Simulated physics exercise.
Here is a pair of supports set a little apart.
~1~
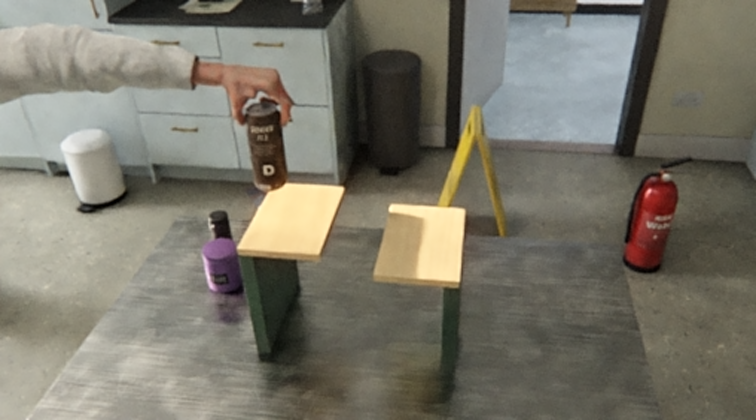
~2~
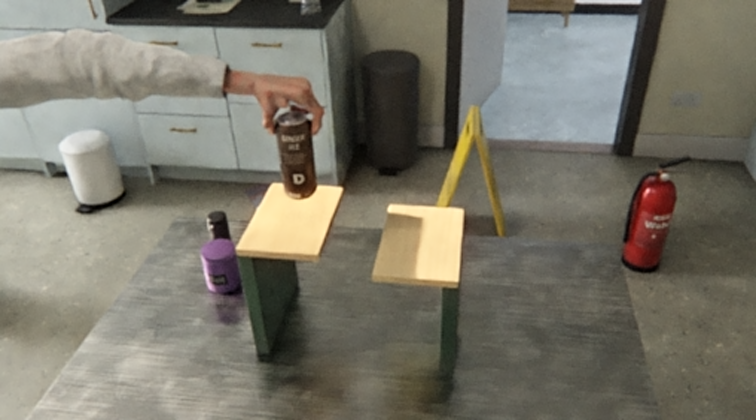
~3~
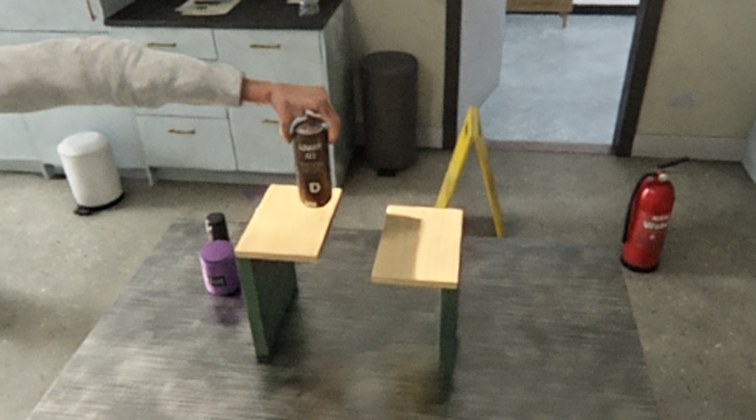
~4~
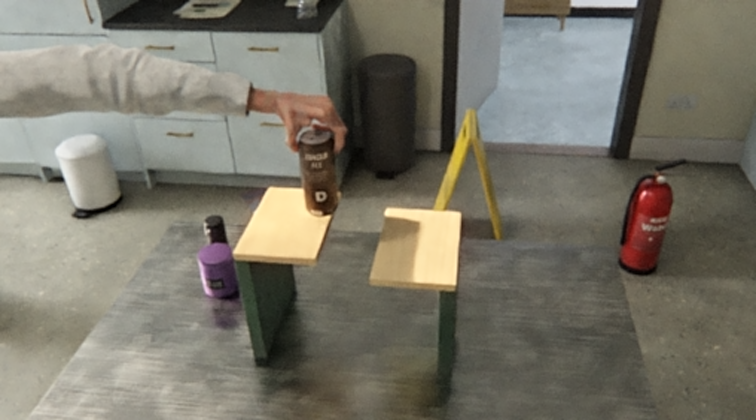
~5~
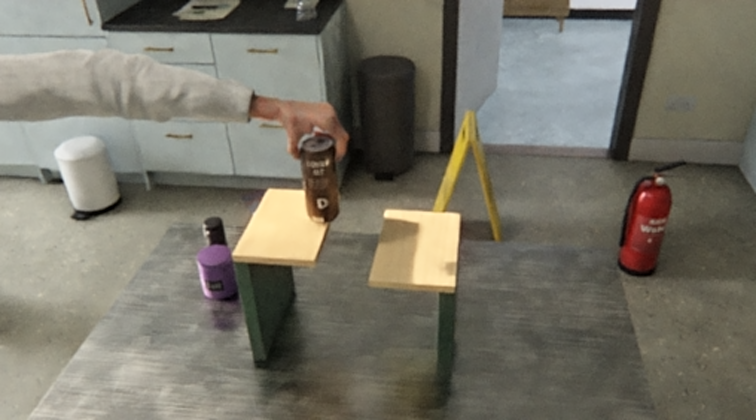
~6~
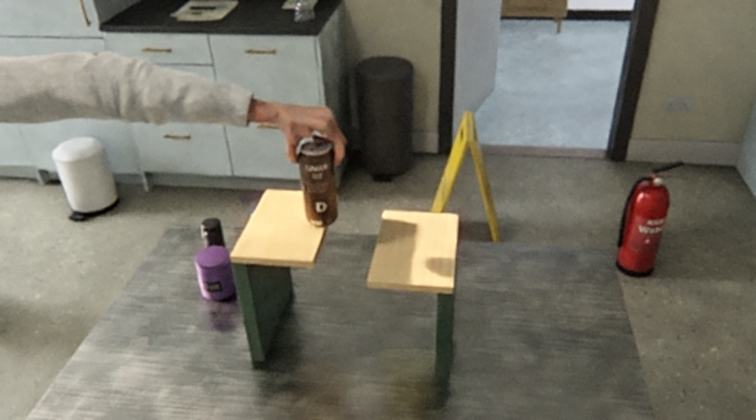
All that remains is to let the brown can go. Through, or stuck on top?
Here the can lodges.
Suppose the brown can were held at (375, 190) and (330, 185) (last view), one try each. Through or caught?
First, it lodges; second, it is caught.
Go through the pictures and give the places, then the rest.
The first picture shows on its way; brown can (267, 148); black shaker (222, 234).
The second picture shows on its way; brown can (297, 157); black shaker (220, 234).
The third picture shows on its way; brown can (313, 165); black shaker (219, 236).
The fourth picture shows on its way; brown can (319, 174); black shaker (217, 238).
The fifth picture shows on its way; brown can (320, 181); black shaker (217, 240).
The sixth picture shows held still over the gap; brown can (319, 185); black shaker (215, 241).
Then, 0.20 s later than the last frame, all is still.
Then, 0.70 s later than the last frame, brown can resting near (319, 189).
When it is over, all 3 as before. End places, in pixels of the last picture, brown can near (319, 189). The can stays on top.
